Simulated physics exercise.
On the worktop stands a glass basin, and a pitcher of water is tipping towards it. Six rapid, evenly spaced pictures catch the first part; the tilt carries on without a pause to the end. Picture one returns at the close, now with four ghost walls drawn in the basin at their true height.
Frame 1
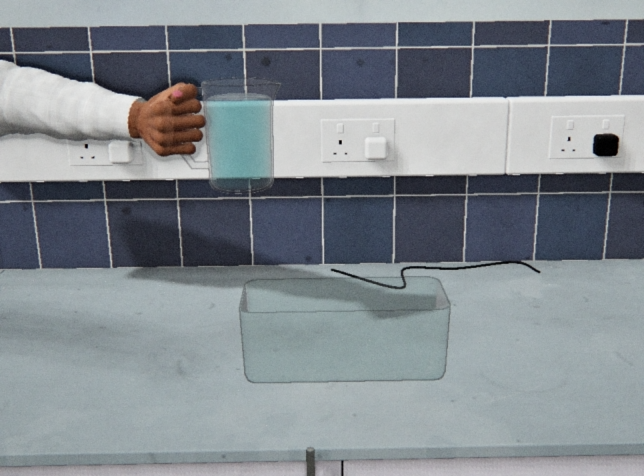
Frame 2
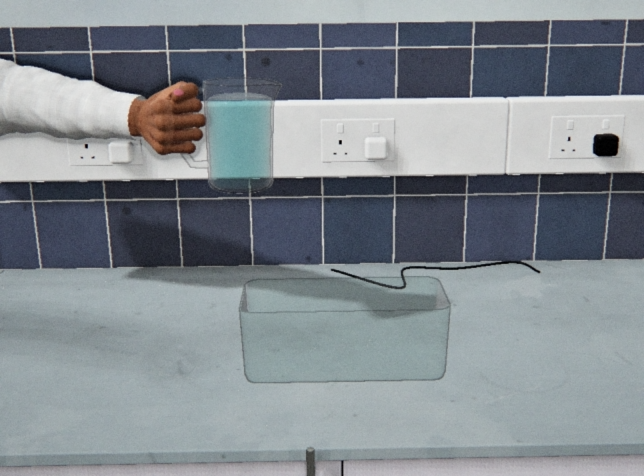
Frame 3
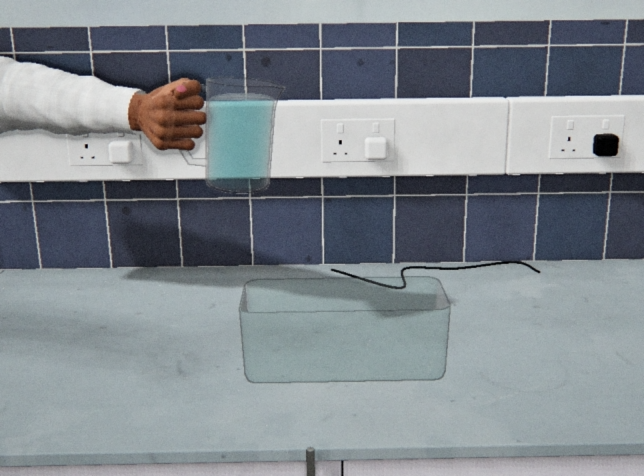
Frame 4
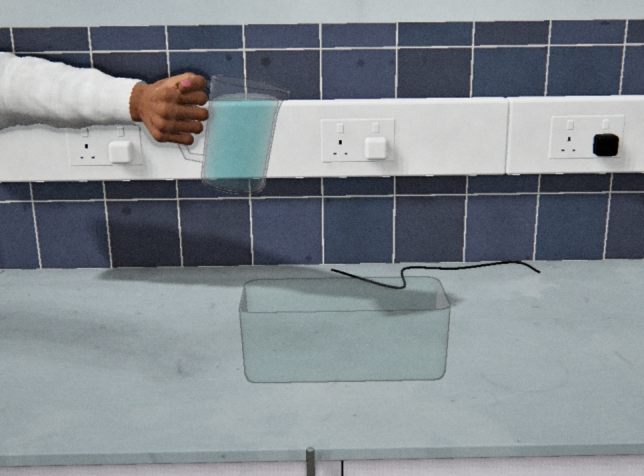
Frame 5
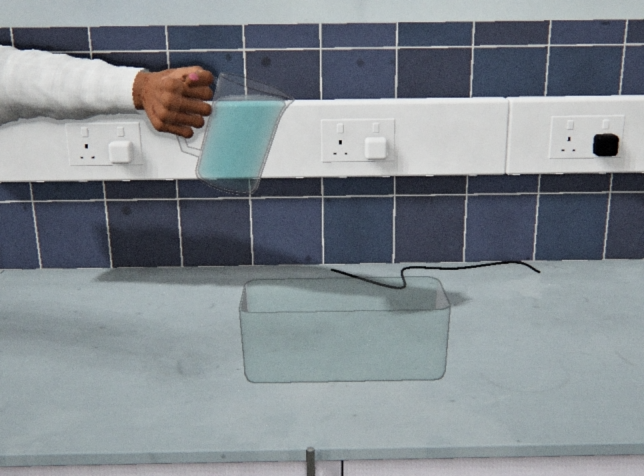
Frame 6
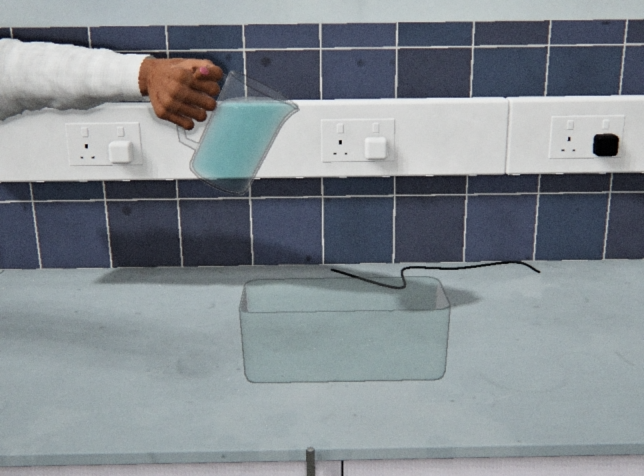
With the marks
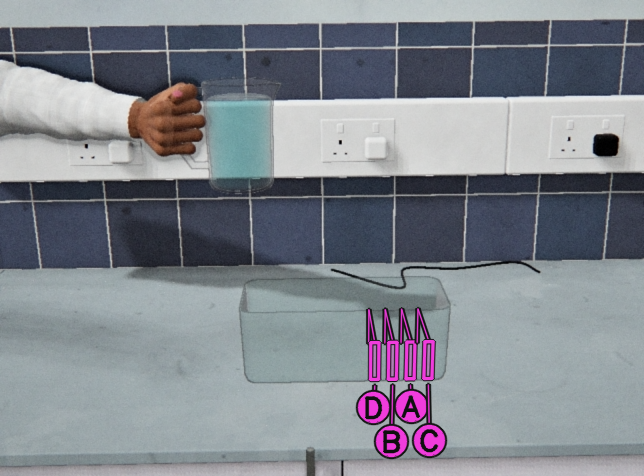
A hand holds a pitcher of blue water upright, then tilts it rightward above a glass basin.
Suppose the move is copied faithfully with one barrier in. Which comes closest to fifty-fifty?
Best: D.
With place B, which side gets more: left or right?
The left one.
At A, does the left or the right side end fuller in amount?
More ends on the left.
On the marked copy, A at (410, 384); B at (392, 385); C at (428, 384); D at (374, 385).
If A is chosen, about 93 % ends left of the wall and 3 % right of it; 5 % is lost outside.
If B is chosen, about 88 % ends left of the wall and 2 % right of it; 10 % is lost outside.
If C is chosen, about 96 % ends left of the wall and 2 % right of it.
If D is chosen, about 52 % ends left of the wall and 46 % right of it.
